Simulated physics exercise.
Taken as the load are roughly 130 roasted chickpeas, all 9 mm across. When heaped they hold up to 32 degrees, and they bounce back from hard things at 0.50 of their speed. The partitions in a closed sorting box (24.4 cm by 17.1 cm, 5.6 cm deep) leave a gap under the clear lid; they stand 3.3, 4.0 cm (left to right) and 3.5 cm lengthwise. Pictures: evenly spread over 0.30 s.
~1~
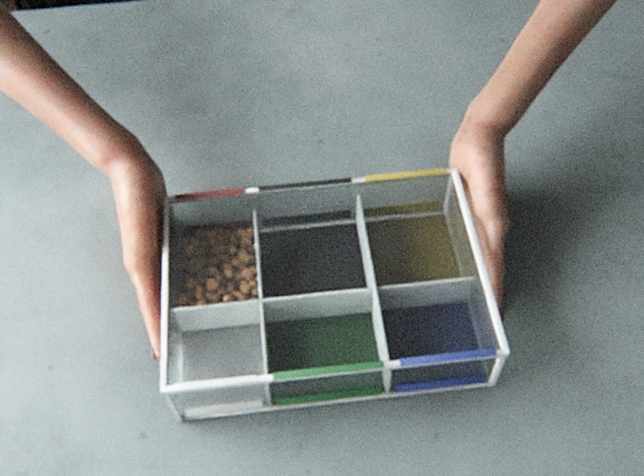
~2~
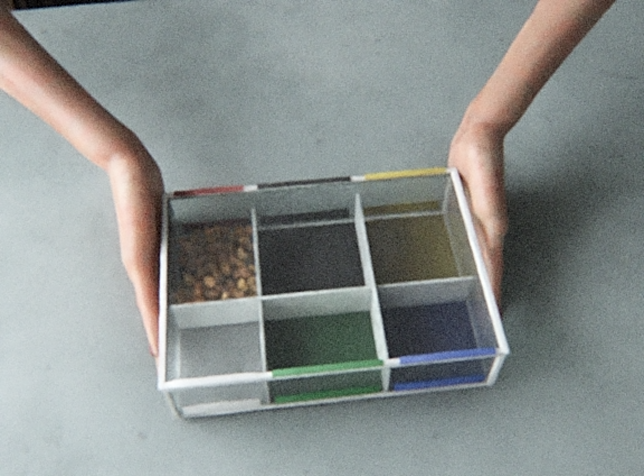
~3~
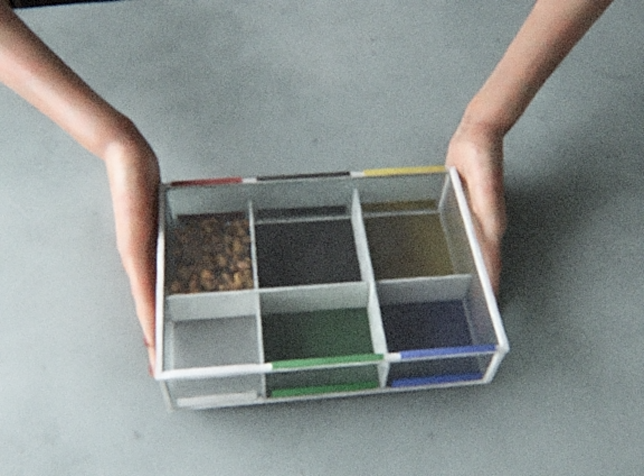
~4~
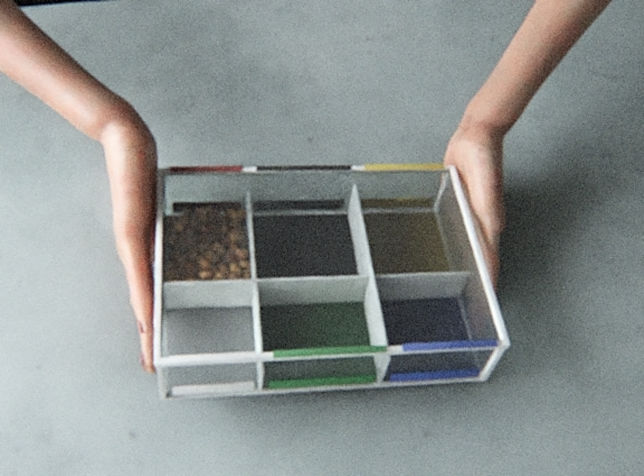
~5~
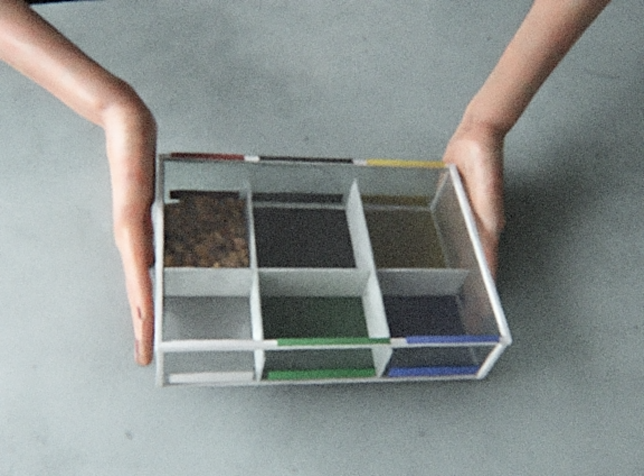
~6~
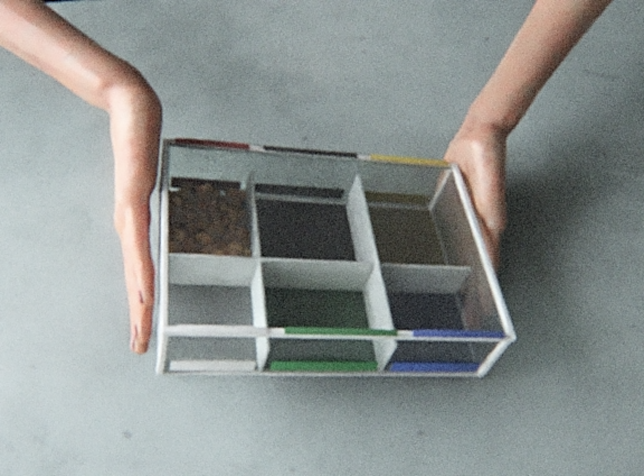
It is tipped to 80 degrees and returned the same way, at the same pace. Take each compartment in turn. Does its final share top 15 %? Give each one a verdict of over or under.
Red - over; blue - under; green - under; yellow - under; white - under; black - over.
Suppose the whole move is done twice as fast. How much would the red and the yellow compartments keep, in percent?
That way red would end with 45 per cent and yellow with 10 per cent.
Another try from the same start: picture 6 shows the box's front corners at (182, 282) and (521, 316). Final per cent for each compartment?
Each compartment ends with, in per cent, red 60, blue 0, green 0, yellow 5, white 0 and black 35.
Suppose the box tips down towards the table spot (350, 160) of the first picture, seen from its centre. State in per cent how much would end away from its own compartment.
Near 10 percent, give or take.
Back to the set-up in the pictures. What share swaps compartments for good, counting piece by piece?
25 %.
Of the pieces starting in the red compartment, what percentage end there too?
Some 70 per cent.
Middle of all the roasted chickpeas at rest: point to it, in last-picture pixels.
About (235, 251).
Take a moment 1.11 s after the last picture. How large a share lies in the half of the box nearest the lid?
Something like 10 percent of the pieces.
Then, 1.11 s after the last picture, tilt 80 degrees; red 95 %, black 5 %.
Then, 1.85 s after the last picture, tilt 36 degrees; red 75 %, yellow 5 %, black 25 %.
Then, 2.62 s after the last picture, tilt 0 degrees; red 75 %, yellow 5 %, black 25 %.
In the end, red 75 %, blue 0 %, green 0 %, yellow 5 %, white 0 %, black 25 %.
